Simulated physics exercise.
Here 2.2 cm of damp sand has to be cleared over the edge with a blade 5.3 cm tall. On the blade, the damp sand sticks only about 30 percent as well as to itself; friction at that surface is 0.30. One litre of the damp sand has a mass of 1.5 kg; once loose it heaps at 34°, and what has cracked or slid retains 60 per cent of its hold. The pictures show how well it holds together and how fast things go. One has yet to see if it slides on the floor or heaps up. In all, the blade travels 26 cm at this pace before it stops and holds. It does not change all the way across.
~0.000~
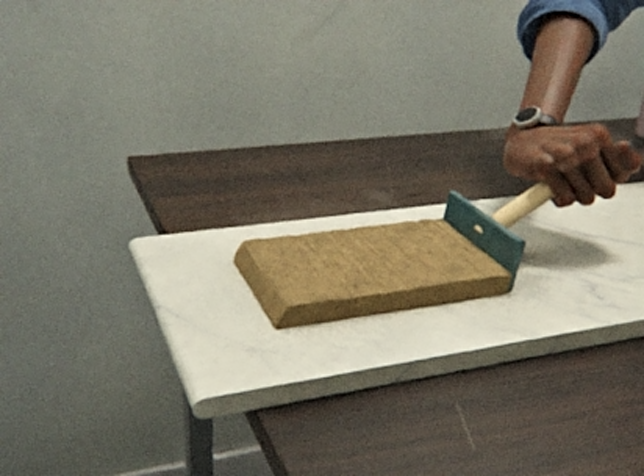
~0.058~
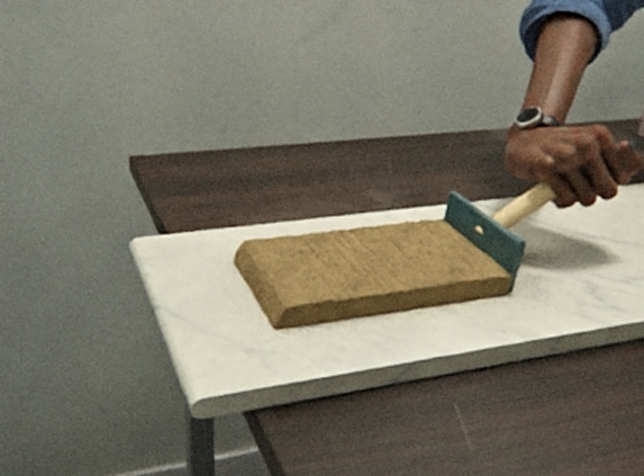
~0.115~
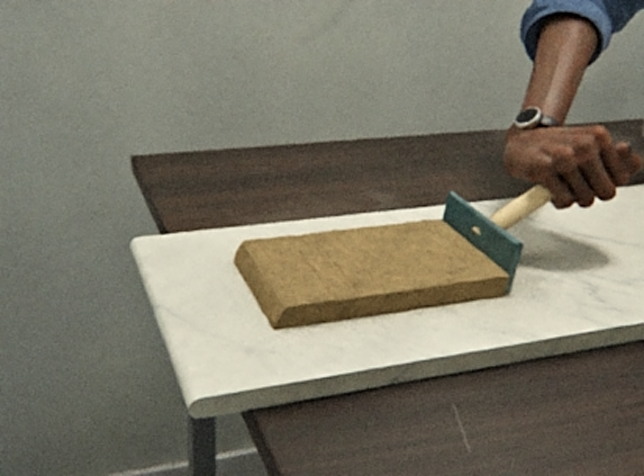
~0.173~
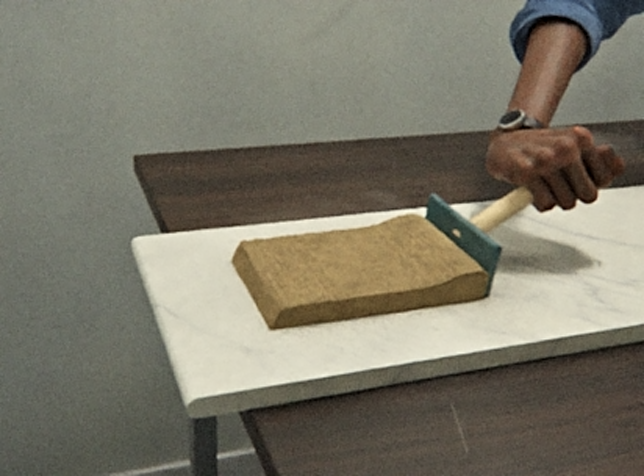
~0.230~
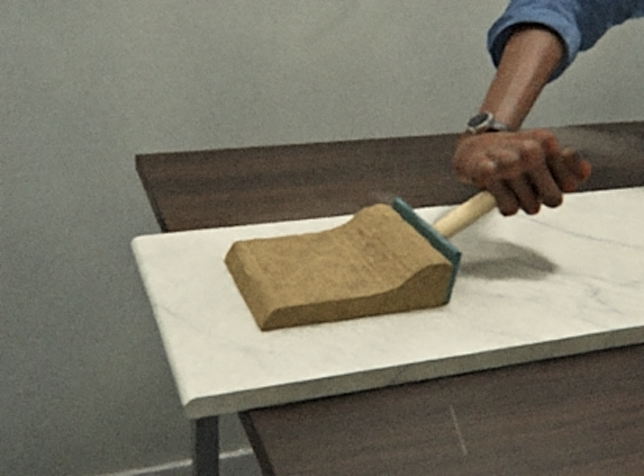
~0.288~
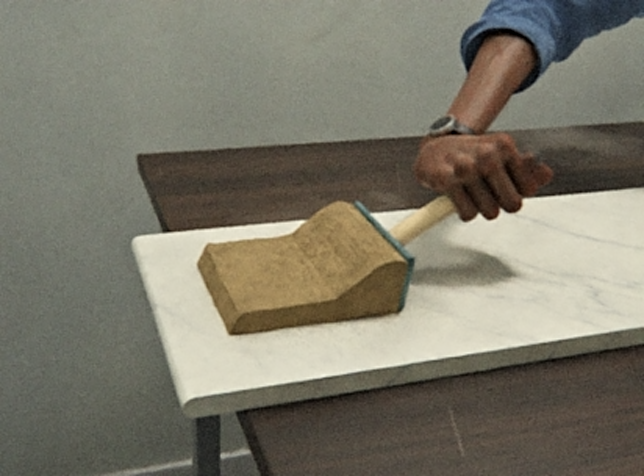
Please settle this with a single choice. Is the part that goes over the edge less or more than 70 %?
The part that goes over the edge comes out more.
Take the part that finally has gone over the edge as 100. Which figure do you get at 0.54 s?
It is about 30 %.
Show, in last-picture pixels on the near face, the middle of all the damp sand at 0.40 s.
Estimated pixel: (240, 317).
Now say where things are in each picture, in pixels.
The first frame shows foot of the blade at (507, 294), not yet moved; front end of the damp sand at (278, 326), piled 2.2 cm high.
The second frame shows foot of the blade at (507, 295), not yet moved; front end of the damp sand at (277, 326), piled 2.2 cm high.
The third frame shows foot of the blade at (504, 296), moved 3 mm; front end of the damp sand at (276, 326), piled 2.2 cm high.
The fourth frame shows foot of the blade at (483, 300), moved 2.7 cm; front end of the damp sand at (273, 326), piled 3.3 cm high.
The fifth frame shows foot of the blade at (443, 306), moved 7.1 cm; front end of the damp sand at (263, 328), piled 4.8 cm high.
The sixth frame shows foot of the blade at (397, 313), moved 12 cm; front end of the damp sand at (231, 332), piled 5.6 cm high.
By 0.40 s, 0 % has gone over the edge.
By 0.54 s, 27 % has gone over the edge.
By 0.67 s, 80 % has gone over the edge.
By 0.81 s, 87 % has gone over the edge.
By 0.87 s, at the end, 87 % has gone over the edge.
